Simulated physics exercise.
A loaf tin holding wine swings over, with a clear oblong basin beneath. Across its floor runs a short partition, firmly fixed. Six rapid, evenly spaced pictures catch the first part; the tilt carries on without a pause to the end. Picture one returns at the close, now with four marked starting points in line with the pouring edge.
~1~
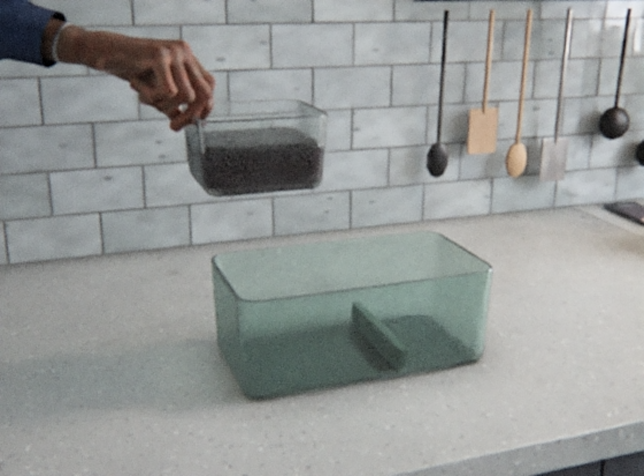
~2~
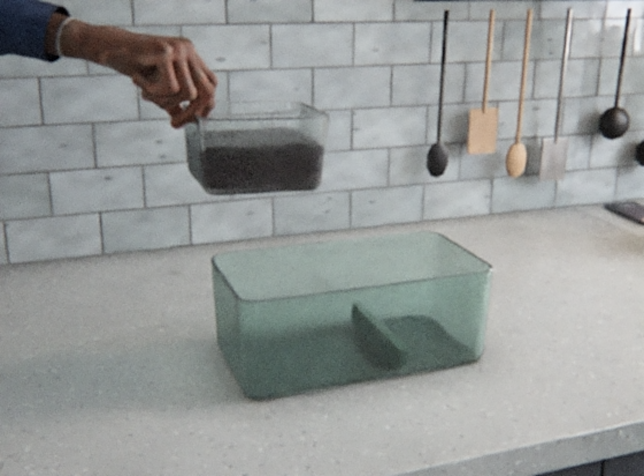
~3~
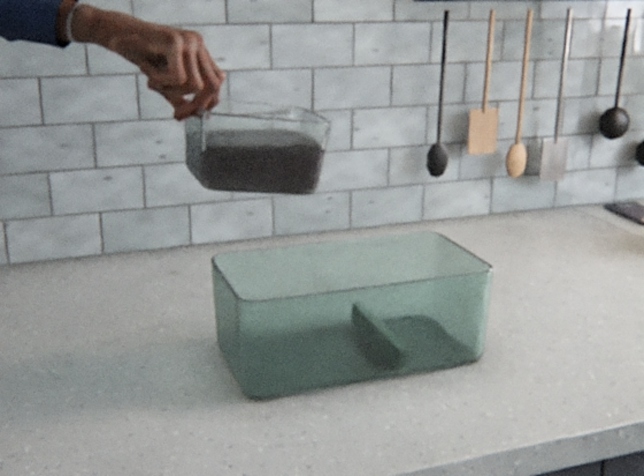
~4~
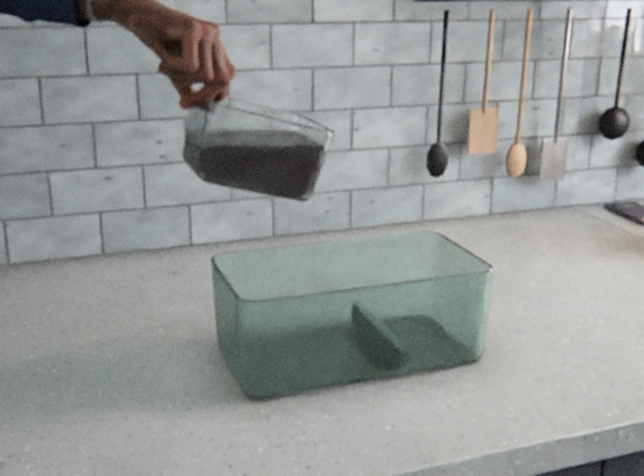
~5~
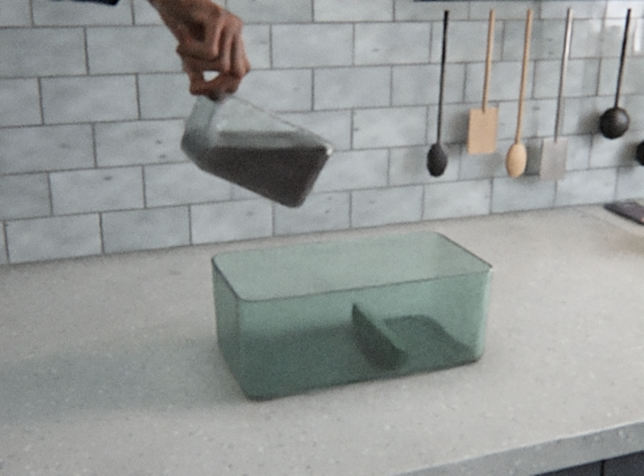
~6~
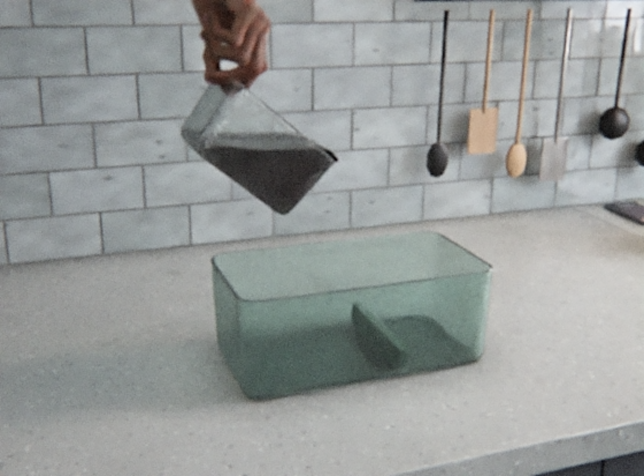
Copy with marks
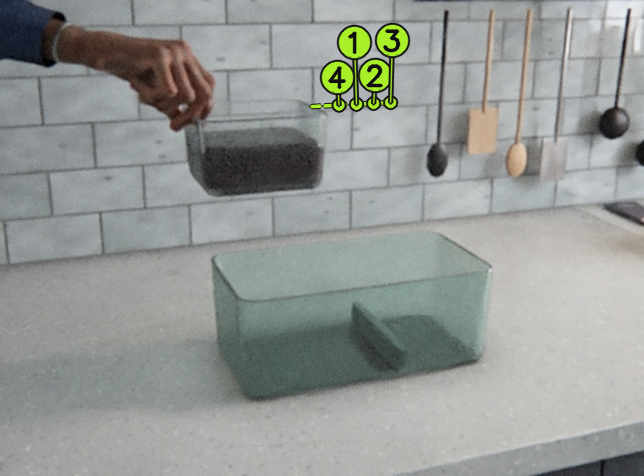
The video shows a hand holding a clear rectangular container of dark liquid above a greenish transparent basin with a short partition on its floor, then tilting the container steadily to the right until the liquid reaches its lip.
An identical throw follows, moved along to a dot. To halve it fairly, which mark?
Best: 4.
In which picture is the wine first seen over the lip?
Picture 6.
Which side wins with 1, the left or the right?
The right side.
On the marked copy, 1 at (356, 104); 2 at (373, 103); 3 at (390, 102); 4 at (339, 105).
If 1 is chosen, about 32 % ends left of the wall and 66 % right of it.
If 2 is chosen, about 22 % ends left of the wall and 74 % right of it; 4 % is lost outside.
If 3 is chosen, about 23 % ends left of the wall and 75 % right of it.
If 4 is chosen, about 51 % ends left of the wall and 49 % right of it.
